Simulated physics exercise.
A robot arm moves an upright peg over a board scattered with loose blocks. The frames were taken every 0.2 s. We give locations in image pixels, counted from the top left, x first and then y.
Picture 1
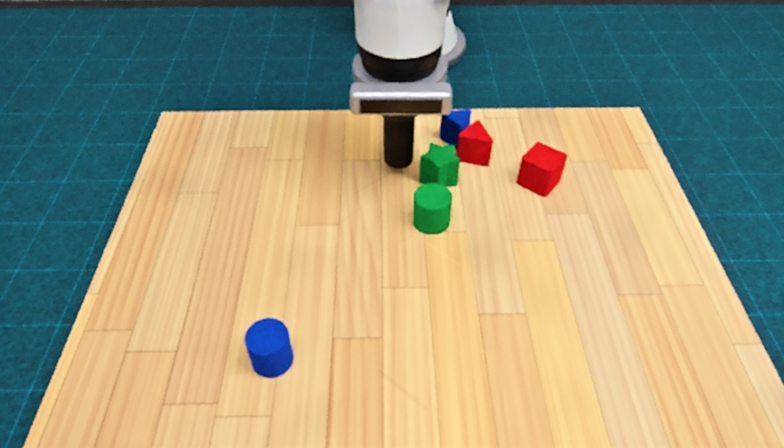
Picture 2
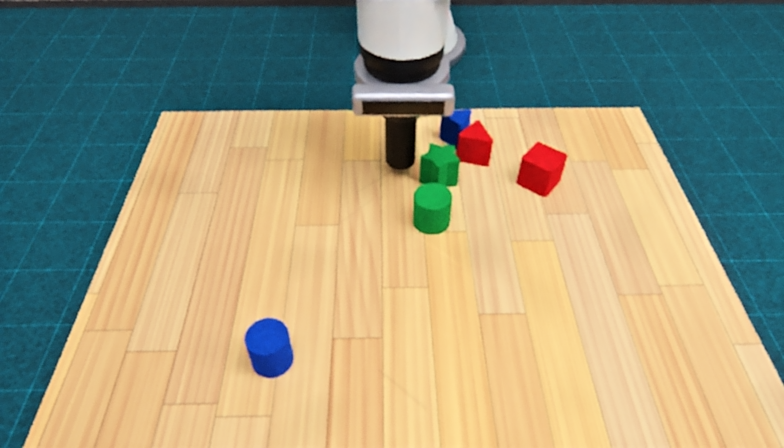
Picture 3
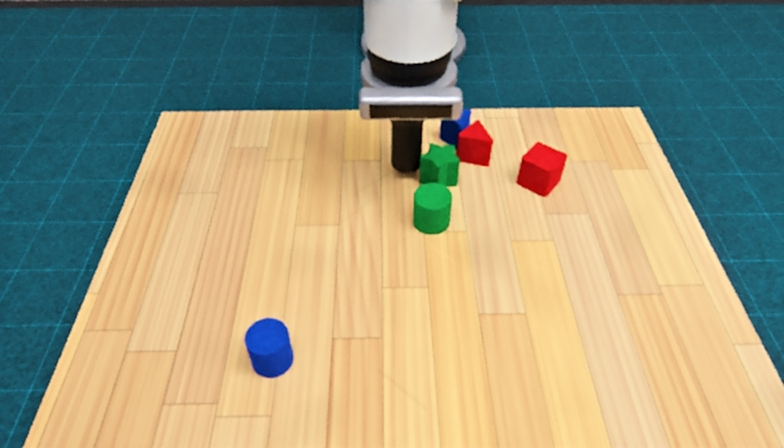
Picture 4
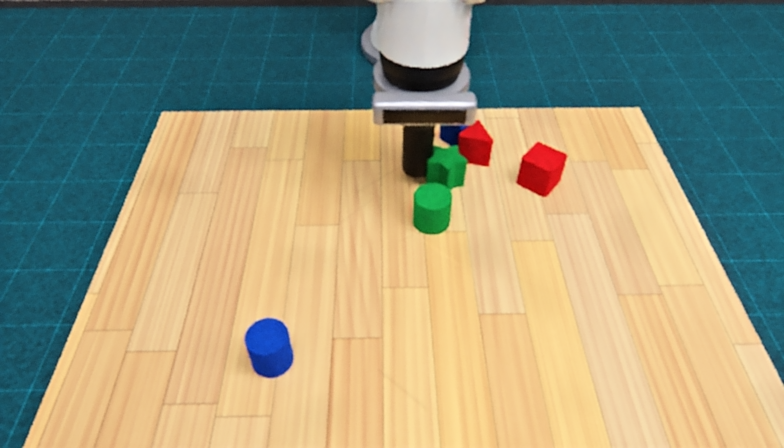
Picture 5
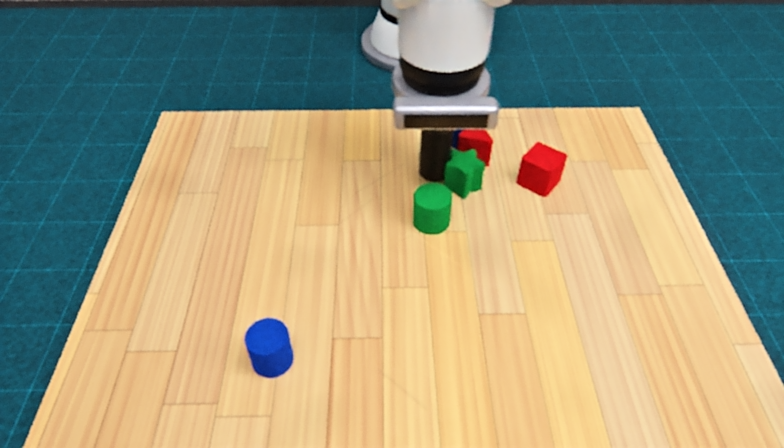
A robot arm with a dark upright peg reaches over the far edge of a pale wooden board on a teal surface, seen from above by a still camera. Near the peg sit a green star, a green cylinder, and red and blue blocks, with a blue cylinder at lower left. The peg slides slowly right, then nudges the green star a short way right.
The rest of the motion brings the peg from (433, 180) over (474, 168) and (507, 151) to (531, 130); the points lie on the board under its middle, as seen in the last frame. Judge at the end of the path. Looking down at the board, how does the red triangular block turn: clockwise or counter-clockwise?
Counterclockwise from above.
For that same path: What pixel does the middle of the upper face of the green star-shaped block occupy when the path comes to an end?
I'd place it at (494, 160), taking the centre of its top.
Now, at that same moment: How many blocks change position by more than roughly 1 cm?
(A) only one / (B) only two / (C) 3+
I'll go with B - only two.
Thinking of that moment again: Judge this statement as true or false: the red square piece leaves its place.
This is false.
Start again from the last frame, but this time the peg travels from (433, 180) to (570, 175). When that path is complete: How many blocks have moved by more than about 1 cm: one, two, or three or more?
Expect two.
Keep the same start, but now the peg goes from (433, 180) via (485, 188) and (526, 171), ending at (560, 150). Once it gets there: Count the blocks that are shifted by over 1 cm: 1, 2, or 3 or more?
Two of them.
On the path given first. One third of the way, peg at (475, 159); green star-shaped block at (493, 160), turned 50° clockwise; red triangular block at (484, 126).
Two thirds of the way, peg at (510, 142); green star-shaped block at (494, 160), turned 55° clockwise; red triangular block at (497, 111), turned 45° anticlockwise.
At the end, peg at (533, 122); blue triangular block unmoved; green star-shaped block at (494, 160), turned 55° clockwise; red triangular block at (497, 109), turned 60° anticlockwise; red square piece unmoved.
